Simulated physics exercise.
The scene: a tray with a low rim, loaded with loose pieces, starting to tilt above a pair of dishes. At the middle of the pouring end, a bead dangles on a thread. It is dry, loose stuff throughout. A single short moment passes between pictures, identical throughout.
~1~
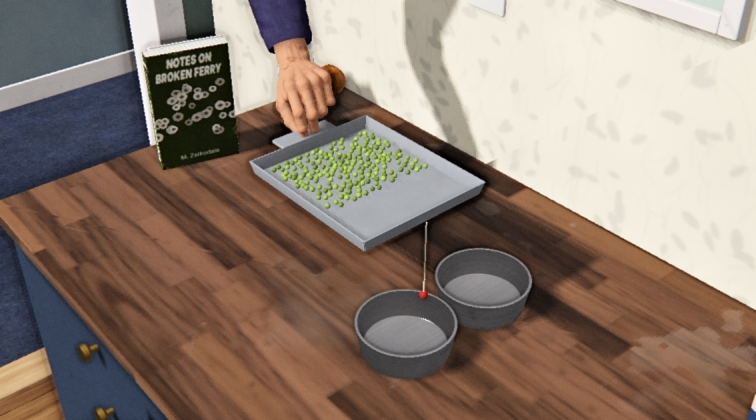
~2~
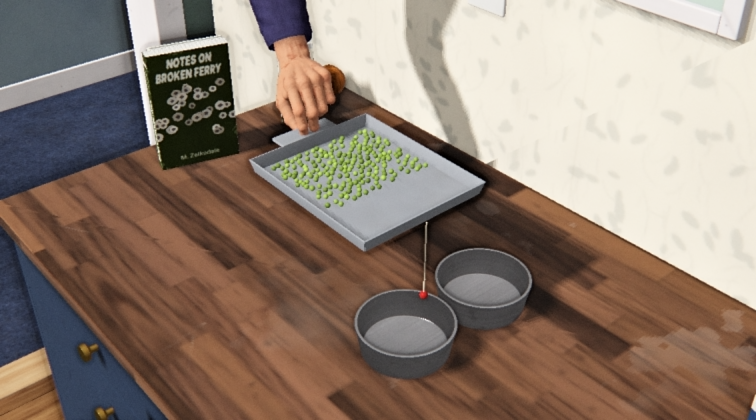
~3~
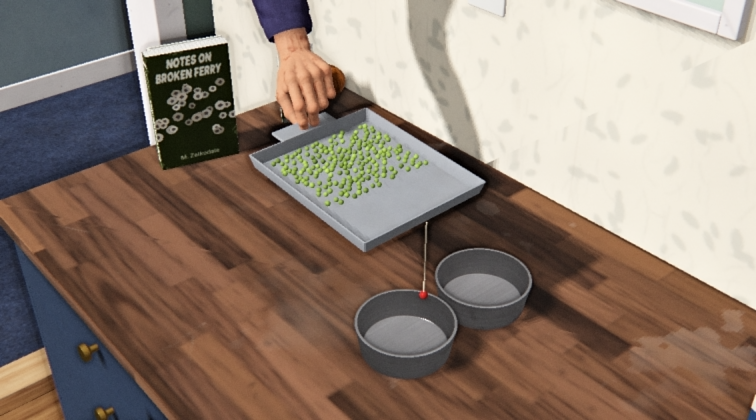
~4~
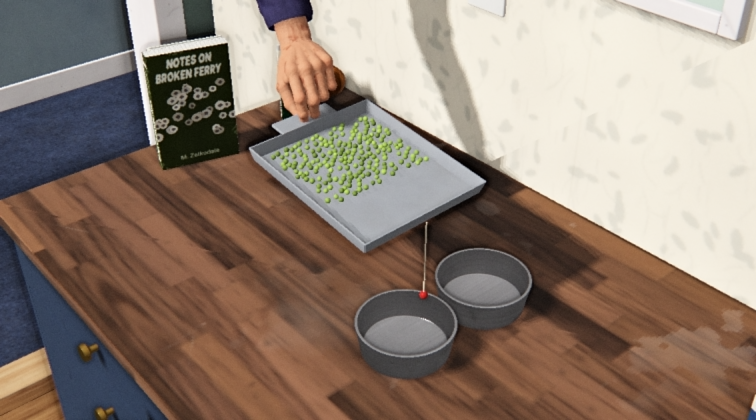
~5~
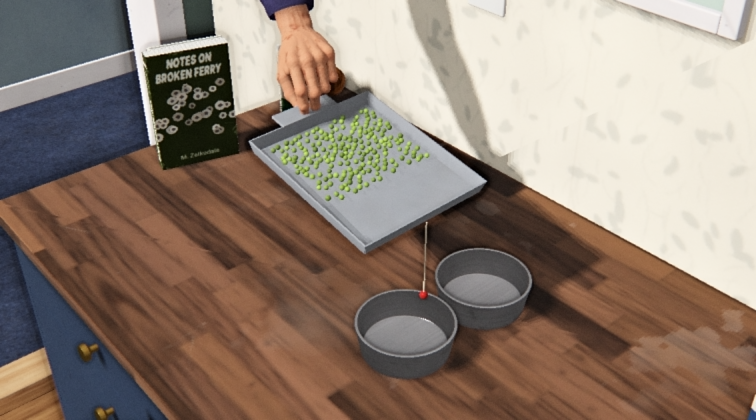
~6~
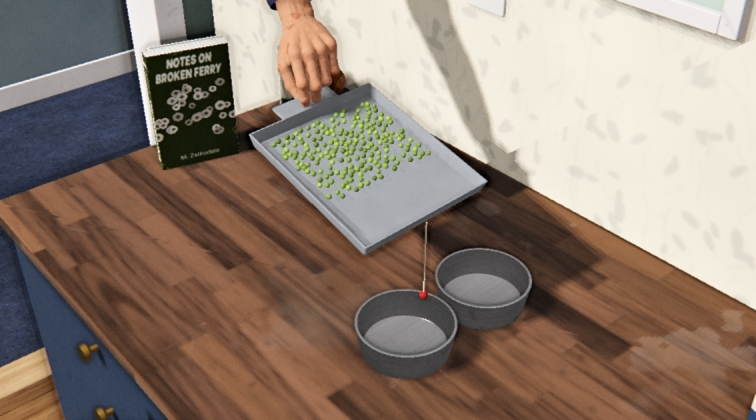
A hand slowly raises the back of a tray of green peas above two dishes.
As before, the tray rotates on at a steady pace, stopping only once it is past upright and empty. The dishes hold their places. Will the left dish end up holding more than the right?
Yes.
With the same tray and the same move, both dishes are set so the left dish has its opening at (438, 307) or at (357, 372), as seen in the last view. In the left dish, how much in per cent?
About 30 and 40 per cent.
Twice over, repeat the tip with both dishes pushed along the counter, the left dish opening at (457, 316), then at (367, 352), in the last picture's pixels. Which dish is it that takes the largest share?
The dish to the left at the first, the dish to the left at the second.
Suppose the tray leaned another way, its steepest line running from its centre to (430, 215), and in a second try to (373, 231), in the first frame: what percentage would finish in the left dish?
For the first aim it is 30 in a hundred, for the second 80 in a hundred.
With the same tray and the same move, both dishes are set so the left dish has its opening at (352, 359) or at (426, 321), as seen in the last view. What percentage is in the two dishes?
You'd get about 80 per cent first and about 60 per cent second.
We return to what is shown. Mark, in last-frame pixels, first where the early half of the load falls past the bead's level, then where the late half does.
I'd say close to (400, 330) at first and close to (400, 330) later on.
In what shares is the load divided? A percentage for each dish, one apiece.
Left dish: Roughly 80 per cent; right dish: Roughly 0 per cent.
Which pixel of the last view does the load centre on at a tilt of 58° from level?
Somewhere about pixel (400, 225).
Just after the last frame, tray tipped steeply; almost all on the tray; just a few in the left dish; just a few outside both; just a few in the air.
A moment on, tray tipped right over; roughly a third on the tray; roughly a quarter in the left dish; about a tenth outside both; roughly a third in the air.
Further on, tray tipped past a quarter turn; the larger part in the left dish; roughly a quarter outside both.
When it is over, tray tipped past a quarter turn; the larger part in the left dish; not one in the right dish; roughly a quarter outside both.
